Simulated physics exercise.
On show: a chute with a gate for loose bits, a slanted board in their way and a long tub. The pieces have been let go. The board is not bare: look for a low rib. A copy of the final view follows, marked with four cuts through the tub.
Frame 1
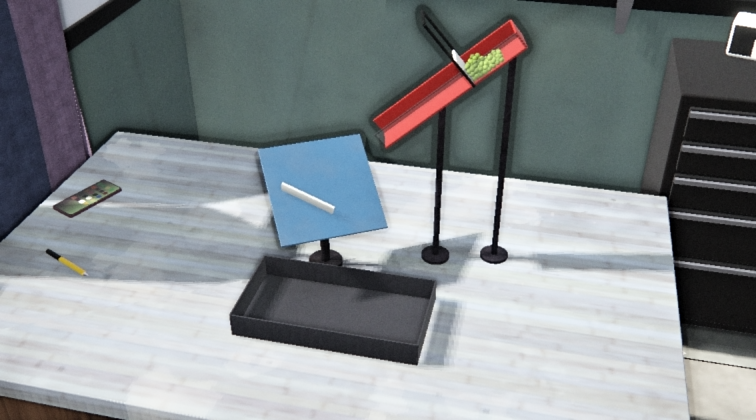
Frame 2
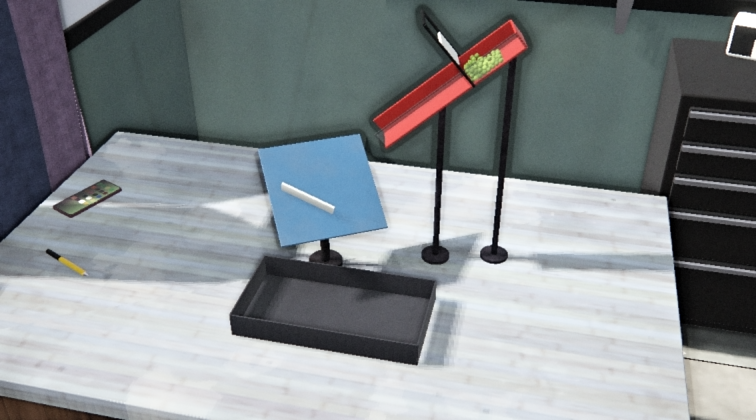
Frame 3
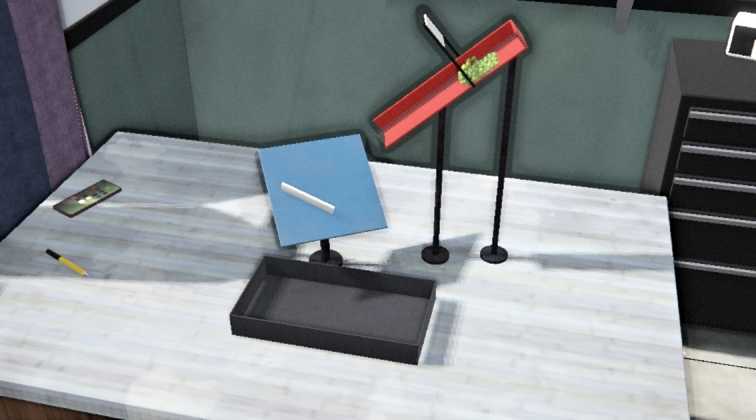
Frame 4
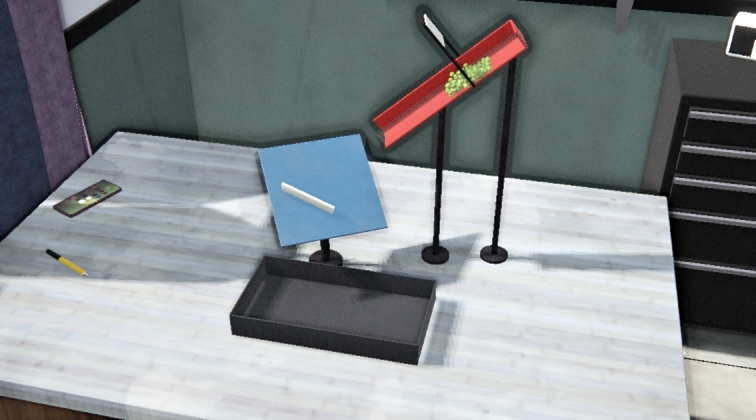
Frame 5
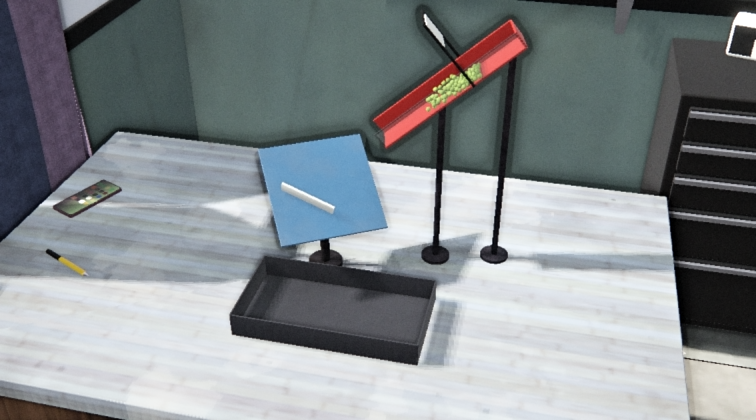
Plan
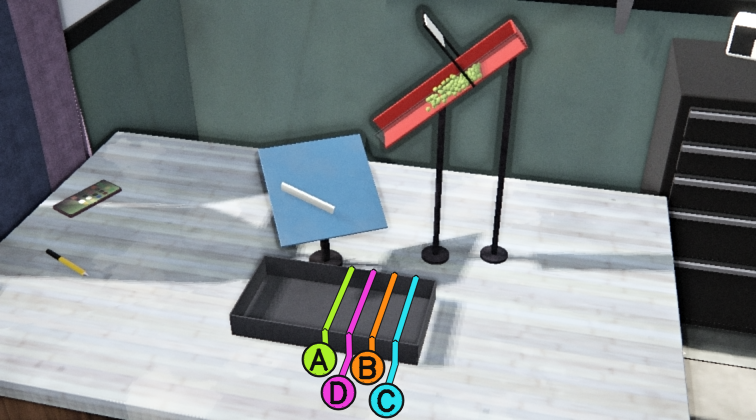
Green dried peas sit bunched behind a gate high in a sloping red chute, above a tilted blue board with a low white rib and an empty dark tub. The gate swings up, and the peas slide down to the left, spreading into a longer streak around the chute's middle.
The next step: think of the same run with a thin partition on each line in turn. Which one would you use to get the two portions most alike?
Choose D.
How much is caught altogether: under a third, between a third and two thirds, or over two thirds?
About that: Over two thirds.
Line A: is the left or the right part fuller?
Right.
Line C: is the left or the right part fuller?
The left side.
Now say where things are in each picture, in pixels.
Load behind the gate (478, 65), dried peas; lip of the chute (386, 141), sloping fairly steeply, in the first frame.
Middle of the board (322, 188), tilted fairly steeply; middle of its low edge (336, 237); of its high edge (310, 141), in the second frame.
Front corners of the tub (230, 315) and (418, 345), empty; front of the load (461, 78), in the third frame.
Middle of the load (465, 77); its front (448, 89), roughly a quarter of the way to the lip; rib from (282, 183) to (334, 208), in the fourth frame.
Middle of the load (455, 89); its front (429, 109), roughly half of the way to the lip, in the fifth frame.
On the marked copy, line A crosses the front rim at (325, 330); line B crosses the front rim at (372, 338); line C crosses the front rim at (395, 342); line D crosses the front rim at (349, 334).
Choosing A, of what is caught, about a tenth on the left of the divider, the larger part on the right.
Choosing B, of what is caught, almost all on the left of the divider, about a tenth on the right.
Choosing C, of what is caught, every piece on the left of the divider, not one piece on the right.
Choosing D, of what is caught, roughly half on the left of the divider, roughly half on the right.
